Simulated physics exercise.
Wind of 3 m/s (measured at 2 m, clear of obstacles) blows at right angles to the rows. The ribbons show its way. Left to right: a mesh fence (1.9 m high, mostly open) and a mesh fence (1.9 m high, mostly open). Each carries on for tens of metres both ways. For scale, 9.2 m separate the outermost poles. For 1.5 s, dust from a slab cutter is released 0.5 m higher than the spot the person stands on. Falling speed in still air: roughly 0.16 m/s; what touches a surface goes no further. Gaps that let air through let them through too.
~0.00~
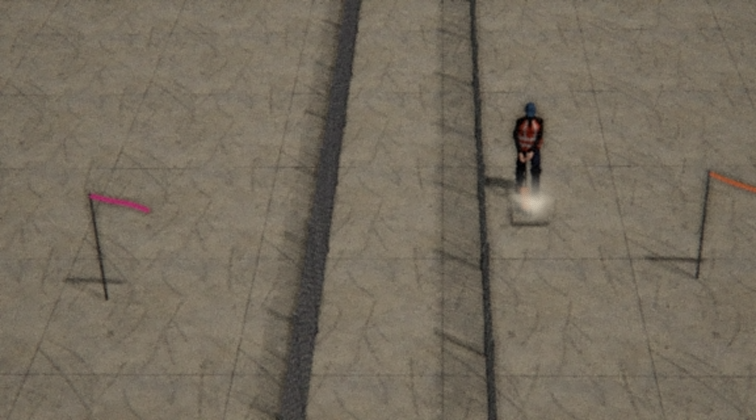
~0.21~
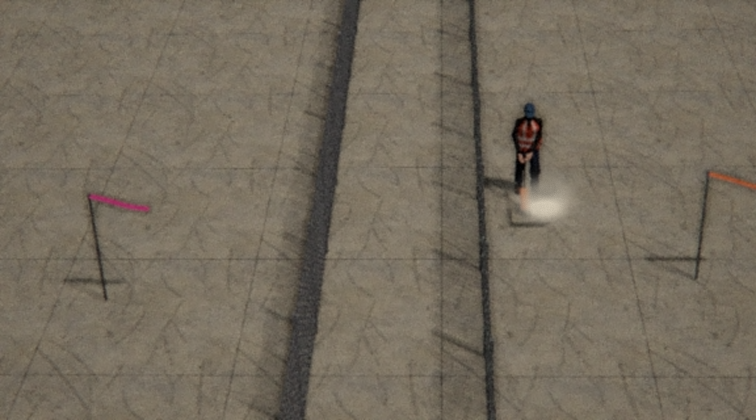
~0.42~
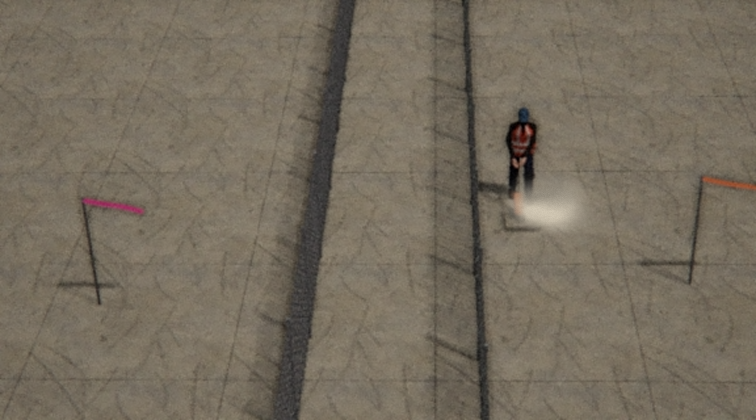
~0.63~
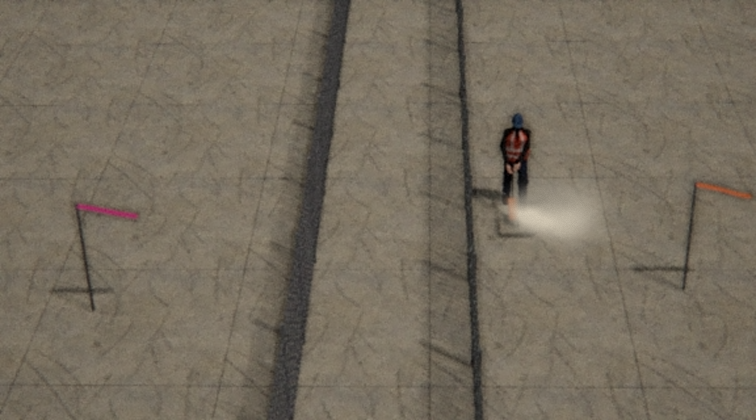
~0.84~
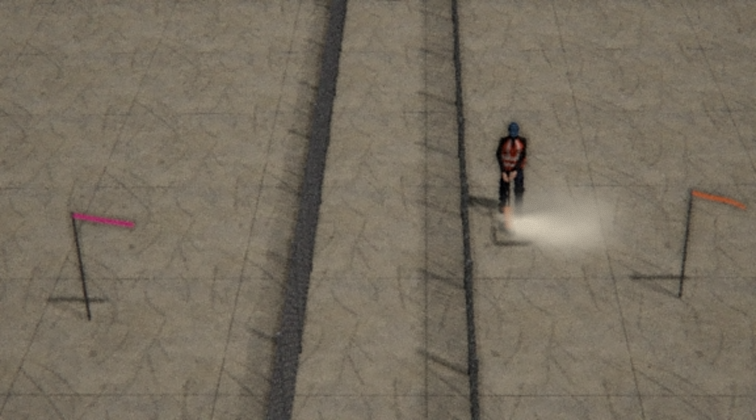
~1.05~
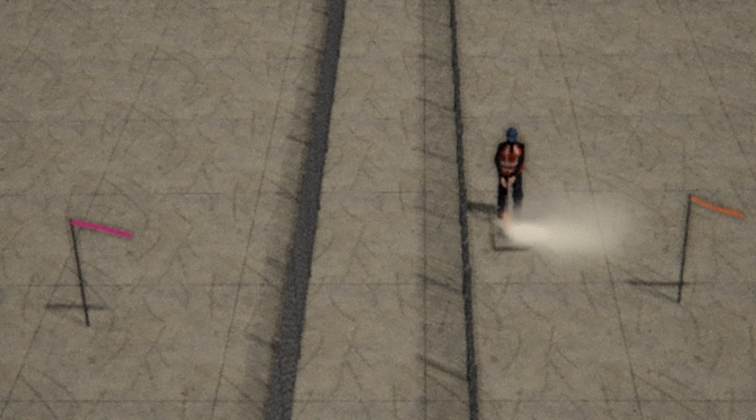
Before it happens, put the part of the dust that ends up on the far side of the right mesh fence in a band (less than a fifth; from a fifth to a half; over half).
The share that finishes beyond it is under a fifth.
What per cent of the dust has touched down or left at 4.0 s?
Some 35 per cent.
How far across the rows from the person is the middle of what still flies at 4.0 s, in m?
Roughly 4.0 m.
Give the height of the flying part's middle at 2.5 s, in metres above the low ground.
About 0.6 m.
After 2.5 s, 0 % is beyond the right mesh fence; 18 % has touched down or left; the middle of what still flies is 0.5 m above the low ground, near (646, 222).
After 4.0 s, 0 % is beyond the right mesh fence; 36 % has touched down or left.
After 8.0 s, 0 % is beyond the right mesh fence; 59 % has touched down or left.
After 20.0 s, 0 % is beyond the right mesh fence; 99 % has touched down or left.
After 45.0 s, 0 % is beyond the right mesh fence; 100 % has touched down or left.
